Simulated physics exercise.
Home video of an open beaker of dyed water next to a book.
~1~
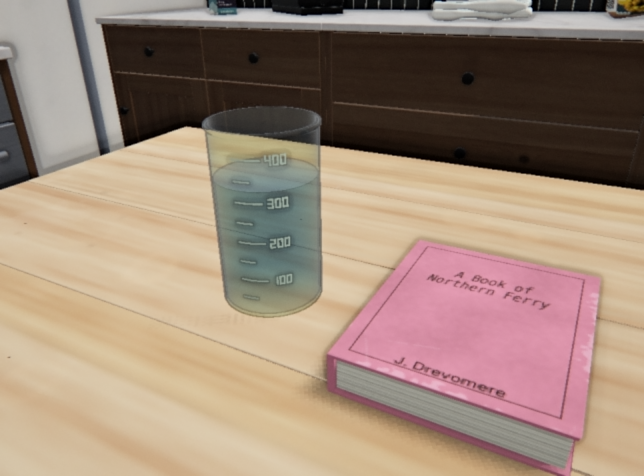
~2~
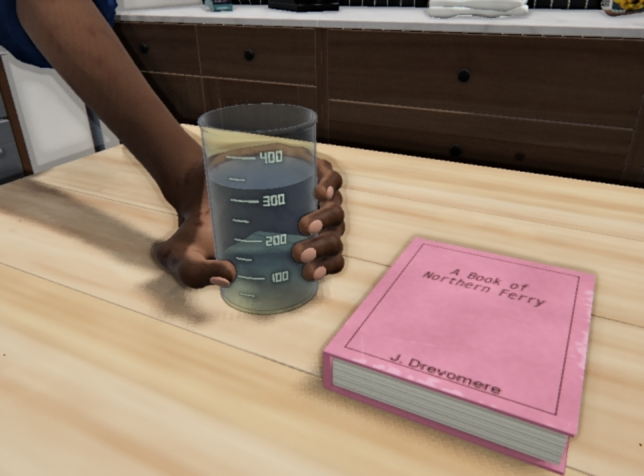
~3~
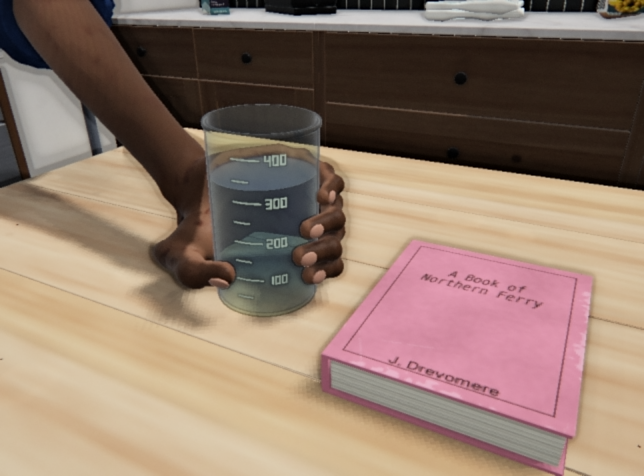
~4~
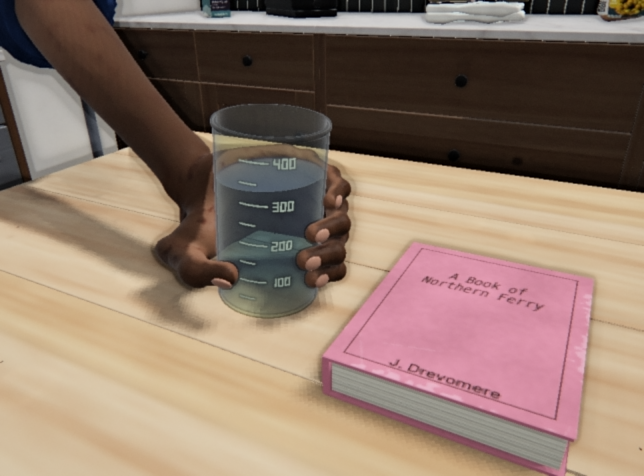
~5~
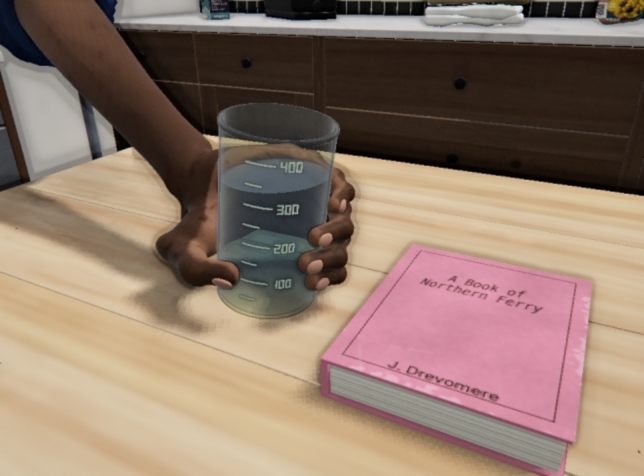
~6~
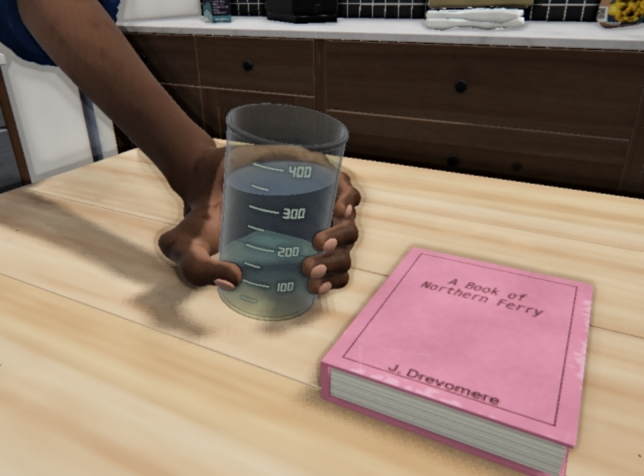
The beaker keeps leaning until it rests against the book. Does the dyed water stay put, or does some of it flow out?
Liquid lost.
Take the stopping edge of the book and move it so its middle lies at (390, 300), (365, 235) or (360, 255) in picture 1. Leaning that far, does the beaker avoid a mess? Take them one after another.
First contents get out, next contents stay put, last contents stay put.
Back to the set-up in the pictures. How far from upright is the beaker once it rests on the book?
Tilt from upright: Close to 60 degrees.
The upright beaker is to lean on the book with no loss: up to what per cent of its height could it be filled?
I'd keep it to near 50 per cent.
Next, the beaker leans by about 35°; its rim is dry.
After that, the beaker leans by about 55°; it has slopped over; nearly all of the dyed water is inside.
Finally, the beaker leans by about 60°, against the book; it has slopped over; about three quarters of the dyed water is inside.
